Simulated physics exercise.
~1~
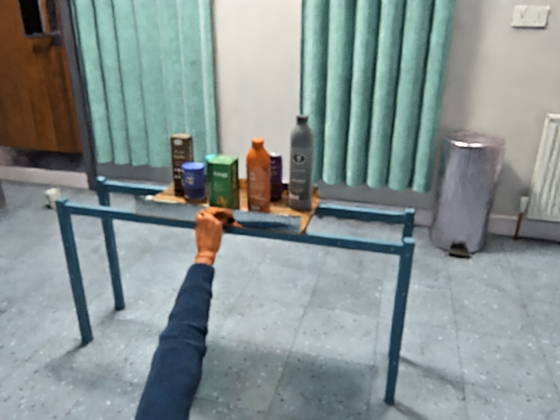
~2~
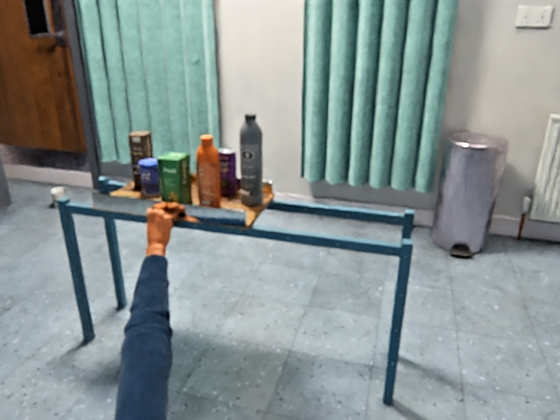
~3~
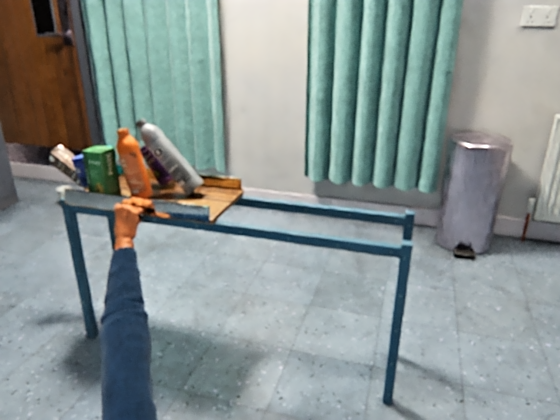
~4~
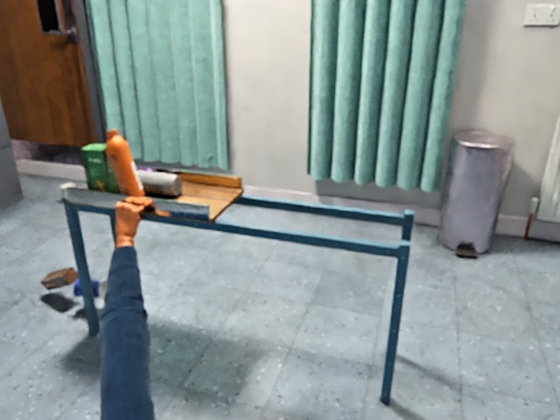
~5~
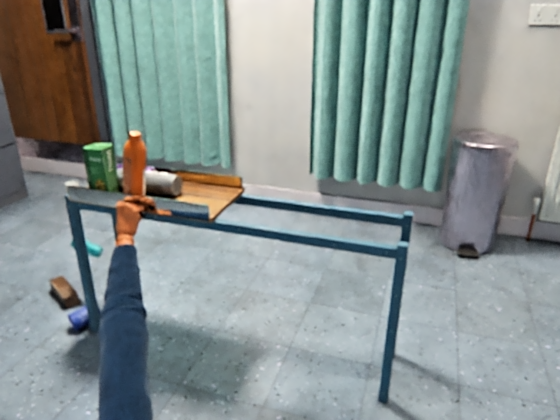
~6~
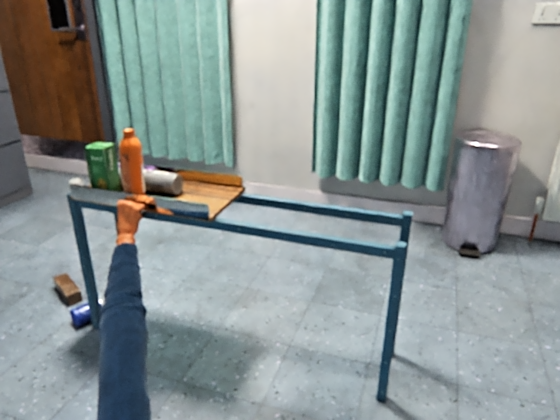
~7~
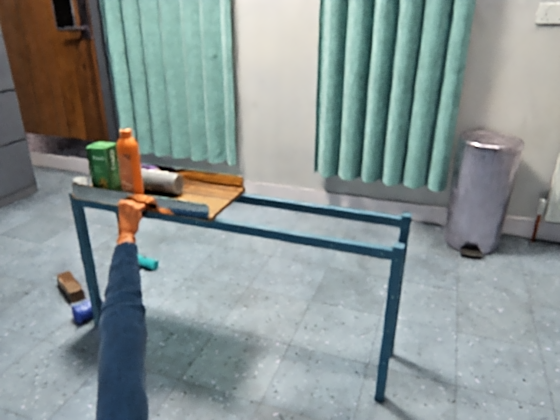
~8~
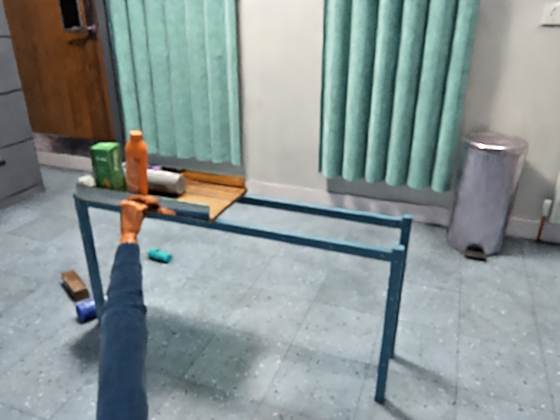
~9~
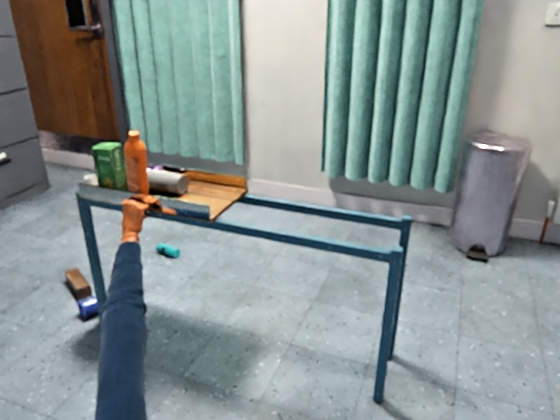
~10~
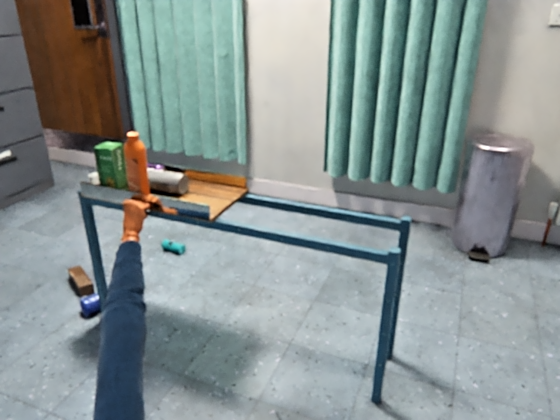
A gloved hand shoved a wooden tray of bottles and cartons left along a blue frame until it stopped at the end, tipping the grey bottle over and sending the blue tin, brown carton and turquoise shaker to the floor, while the orange bottle wobbled but stayed upright.
